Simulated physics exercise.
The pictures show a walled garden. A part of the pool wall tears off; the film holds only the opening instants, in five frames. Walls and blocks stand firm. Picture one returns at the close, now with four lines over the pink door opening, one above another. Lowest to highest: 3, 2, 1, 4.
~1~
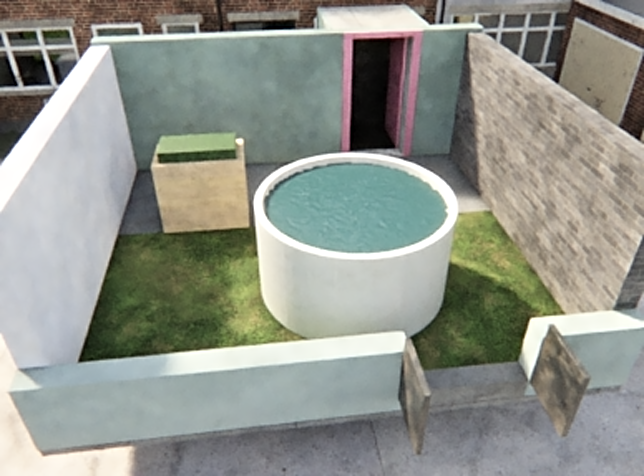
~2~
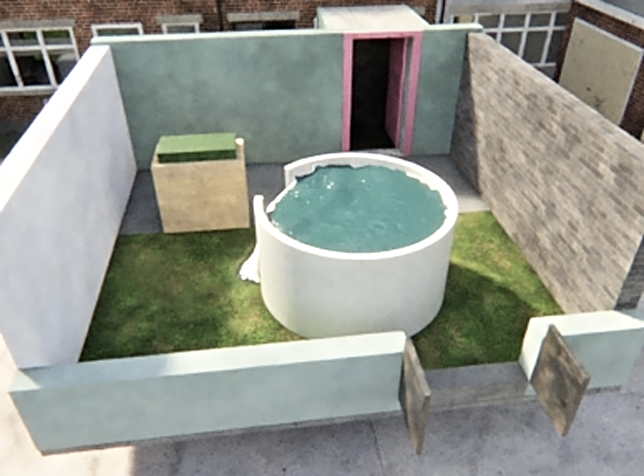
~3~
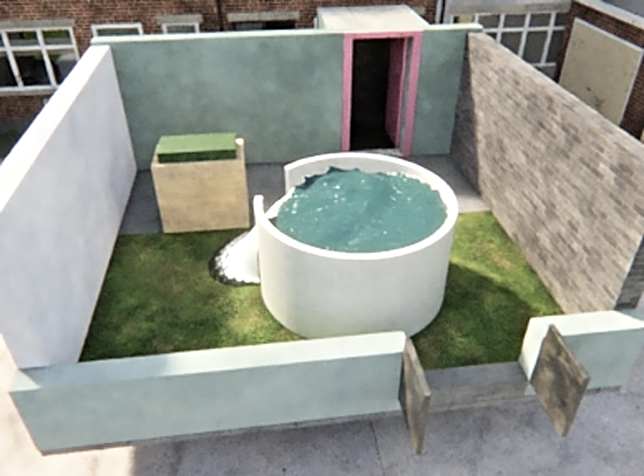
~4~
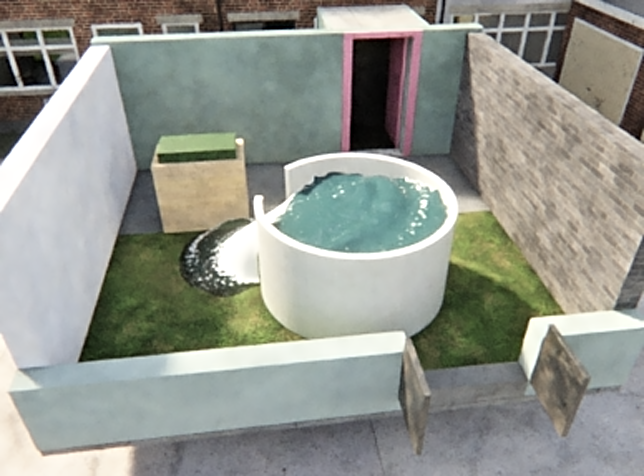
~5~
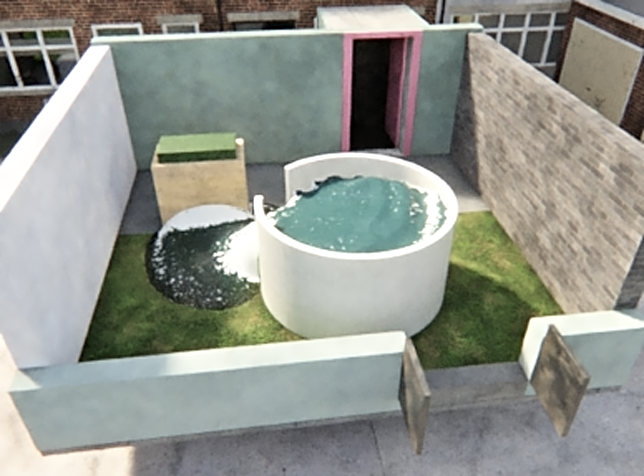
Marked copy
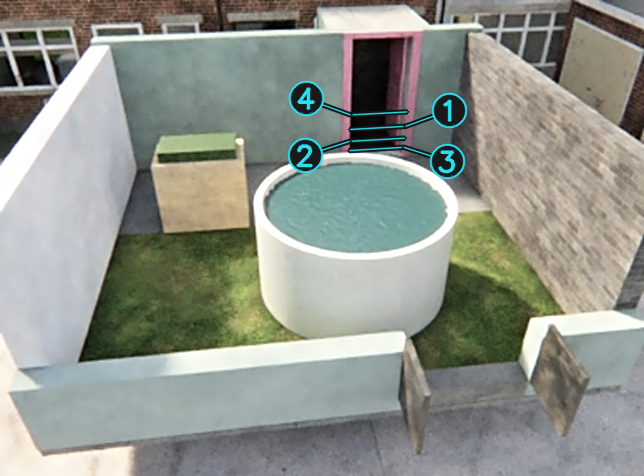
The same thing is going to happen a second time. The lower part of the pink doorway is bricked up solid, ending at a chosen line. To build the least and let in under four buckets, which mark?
Take 3.
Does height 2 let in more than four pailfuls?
No, that is safe.
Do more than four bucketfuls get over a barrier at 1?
No, not at all.
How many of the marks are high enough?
All of the four.
In cyan, 1 at (378, 127); 2 at (377, 139); 3 at (376, 148); 4 at (378, 113); from the bottom up 3, 2, 1, 4.
For height 1, nothing gets over.
For height 2, nothing gets over.
For height 3, a splash gets over, under a bucket.
For height 4, nothing gets over.
